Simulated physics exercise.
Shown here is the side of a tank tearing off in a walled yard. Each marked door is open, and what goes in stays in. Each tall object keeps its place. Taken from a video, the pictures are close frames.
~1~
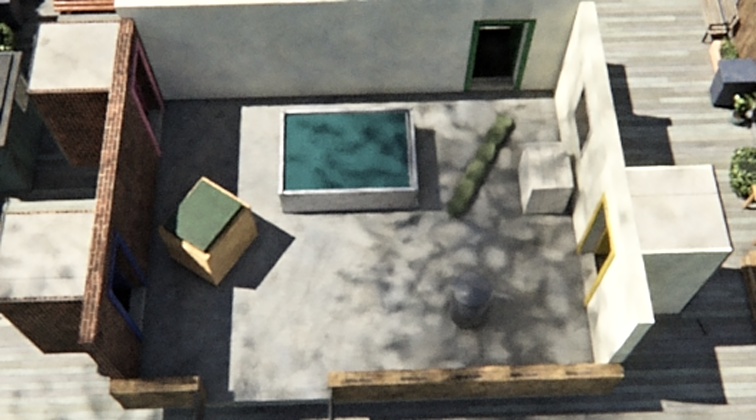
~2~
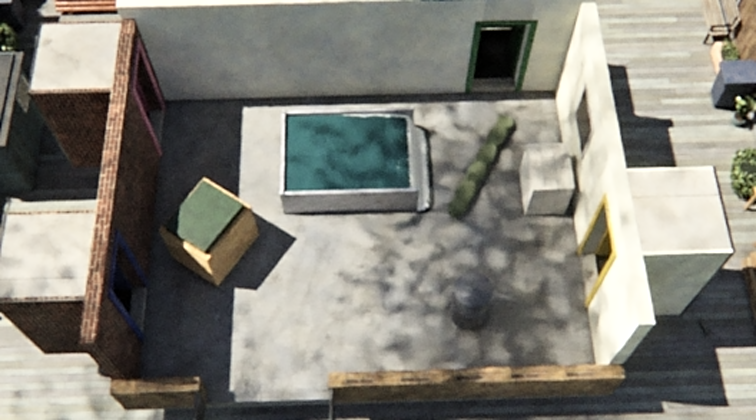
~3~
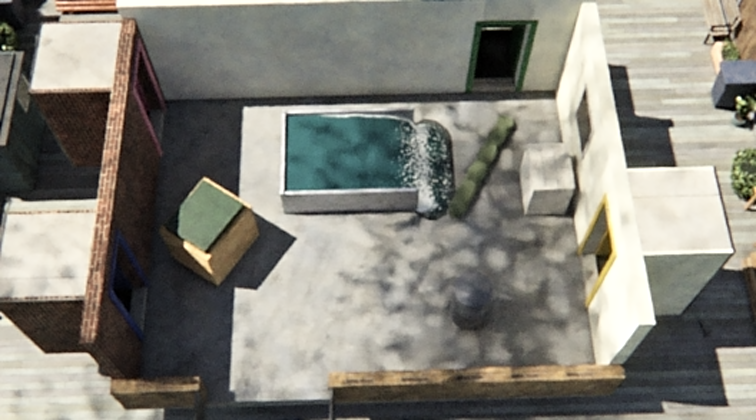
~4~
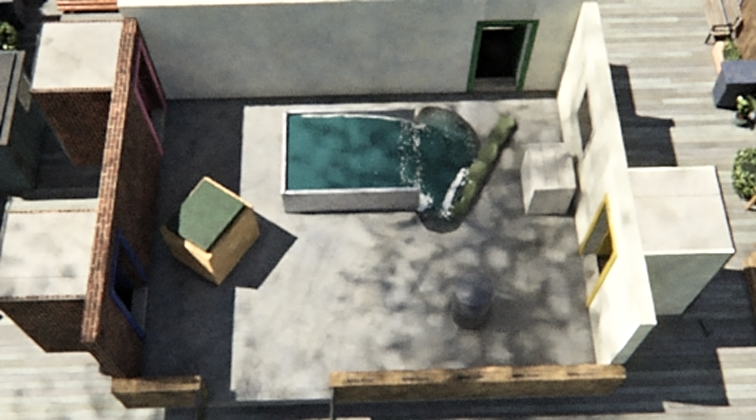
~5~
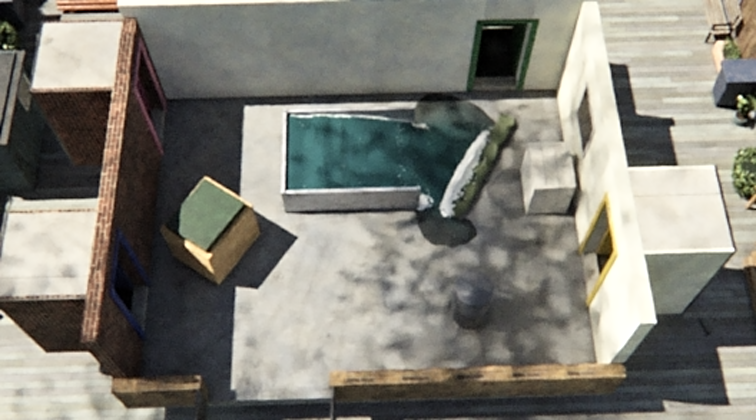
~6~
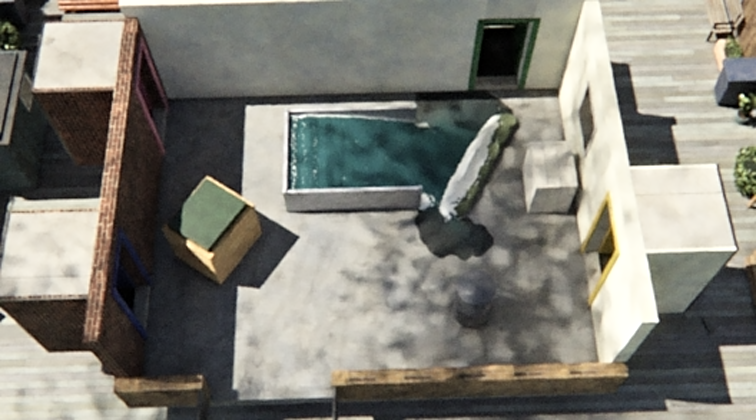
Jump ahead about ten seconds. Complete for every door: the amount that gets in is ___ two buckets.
Pink door: At most; green door: More than; yellow door: At most; blue door: At most.
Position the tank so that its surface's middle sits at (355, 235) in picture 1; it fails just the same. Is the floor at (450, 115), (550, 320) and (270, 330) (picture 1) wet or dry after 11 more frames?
Soaked, soaked, parched.
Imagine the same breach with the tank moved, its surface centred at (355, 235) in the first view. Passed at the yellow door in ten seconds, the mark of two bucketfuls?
Yellow: Overshoots.
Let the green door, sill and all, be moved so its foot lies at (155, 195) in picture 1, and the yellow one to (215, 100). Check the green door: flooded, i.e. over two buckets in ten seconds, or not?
In that case green door stays unflooded.
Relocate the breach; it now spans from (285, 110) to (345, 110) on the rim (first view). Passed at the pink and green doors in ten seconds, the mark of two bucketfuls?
Looking at both, the pink one exceeds the mark while the green one falls short.
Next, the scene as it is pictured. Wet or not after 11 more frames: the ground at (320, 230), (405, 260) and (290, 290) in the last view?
In turn, the points end up high and dry, soaked and high and dry.
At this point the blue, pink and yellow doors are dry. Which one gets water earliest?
My answer: The one in yellow.
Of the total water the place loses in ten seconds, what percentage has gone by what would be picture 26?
About 75 per cent.
A moment on, water covers 25 % of the floor; the pink door not reached, the green door over two buckets in, the yellow door not reached, the blue door not reached.
Next, water covers 35 % of the floor; the pink door not reached, the green door far over two buckets in, the yellow door not reached, the blue door not reached.
Then, water covers 50 % of the floor; the pink door not reached, the green door far over two buckets in, the yellow door wet at the sill, nothing in, the blue door not reached.
Later, water covers 65 % of the floor; the pink door wet at the sill, nothing in, the green door far over two buckets in, the yellow door wet at the sill, nothing in, the blue door not reached.
In the end, water covers 95 % of the floor; the pink door wet at the sill, nothing in, the green door far over two buckets in, the yellow door wet at the sill, nothing in, the blue door wet at the sill, nothing in.
